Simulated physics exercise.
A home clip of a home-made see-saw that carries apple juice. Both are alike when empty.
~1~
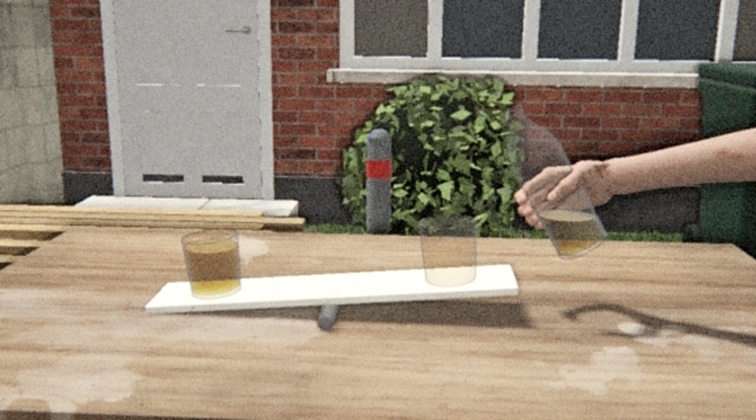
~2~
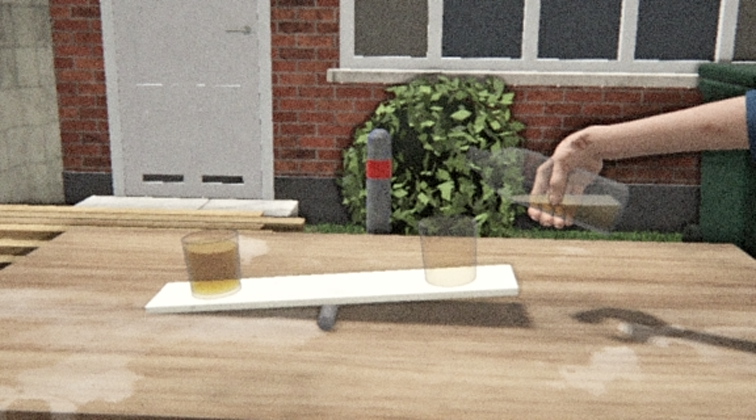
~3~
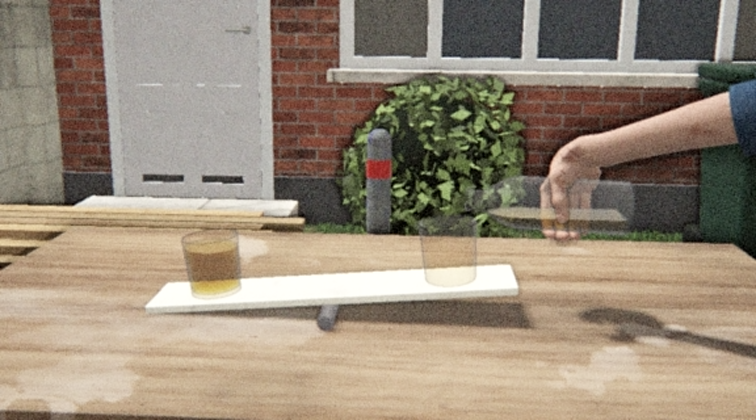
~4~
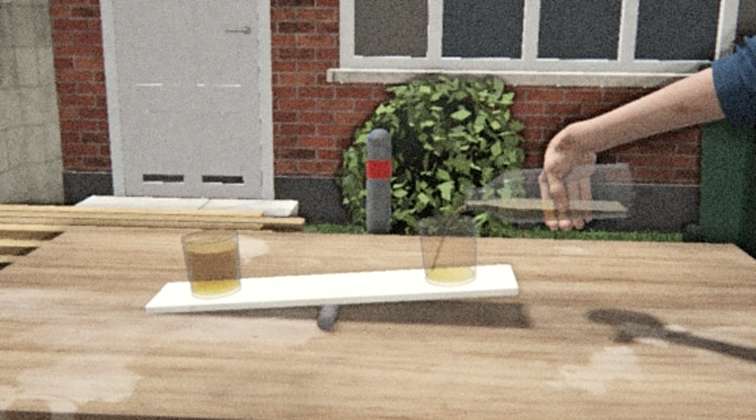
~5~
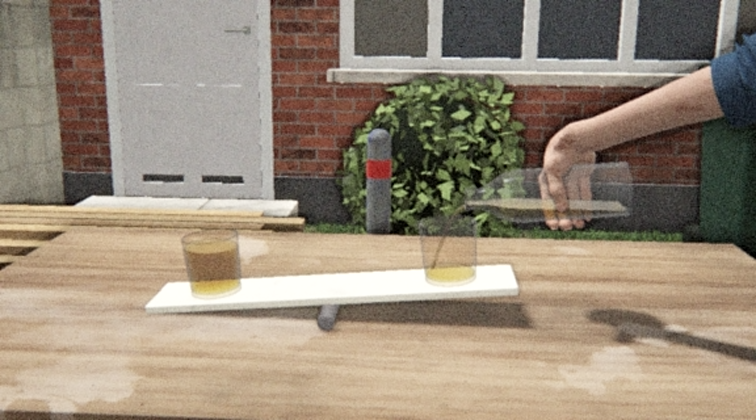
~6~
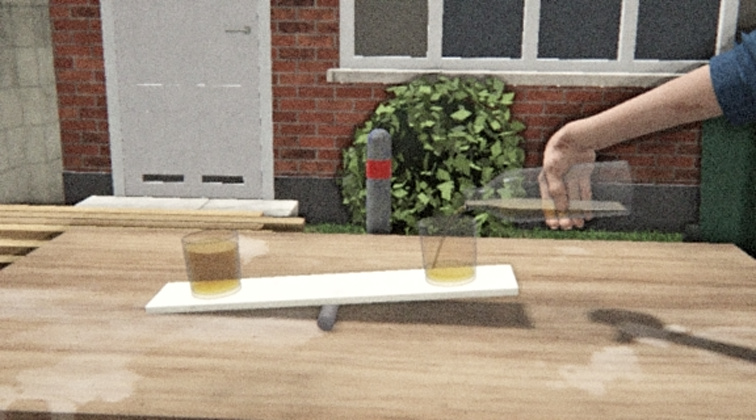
We see a hand lift a clear bottle, tip it over the raised right tumbler and pour a thin stream of apple juice into it, while the see-saw stays still, its fuller left tumbler on the low side.
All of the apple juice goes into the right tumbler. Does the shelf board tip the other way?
In the end the shelf board keeps its lean.
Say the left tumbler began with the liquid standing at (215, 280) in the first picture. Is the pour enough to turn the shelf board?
My call: Flips.
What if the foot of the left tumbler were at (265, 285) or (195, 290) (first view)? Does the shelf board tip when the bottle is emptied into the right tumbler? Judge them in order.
One after the other: Swings across, remains as it is.
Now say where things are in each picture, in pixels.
In the first frame, the bottle is picked up; bottle (546, 178) tipped 30° with all of its load; right tumbler (449, 249) empty, raised; left tumbler (213, 261) about three quarters full, on the low side.
In the second frame, the bottle leans over the right tumbler; round bar (326, 321); right tumbler (449, 249) empty.
In the third frame, the bottle leans over the right tumbler; bottle (545, 204) tipped 90° with all of its load; right tumbler (449, 249) empty.
In the fourth frame, the apple juice is flowing; round bar (326, 321); right tumbler nearly empty, surface at (450, 272); left tumbler about three quarters full, surface at (211, 246).
In the fifth frame, the apple juice is flowing; bottle (543, 194) tipped 95° with nearly all of its load; right tumbler (449, 249) nearly empty.
In the sixth frame, the apple juice is flowing; round bar (326, 321); right tumbler nearly empty, surface at (450, 269); left tumbler about three quarters full, surface at (211, 246).
Next, the right tumbler is about a third full; the shelf board leans as before.
After that, the right tumbler is about half full; the shelf board leans as before.
Finally, the right tumbler is about half full; the shelf board leans as before.
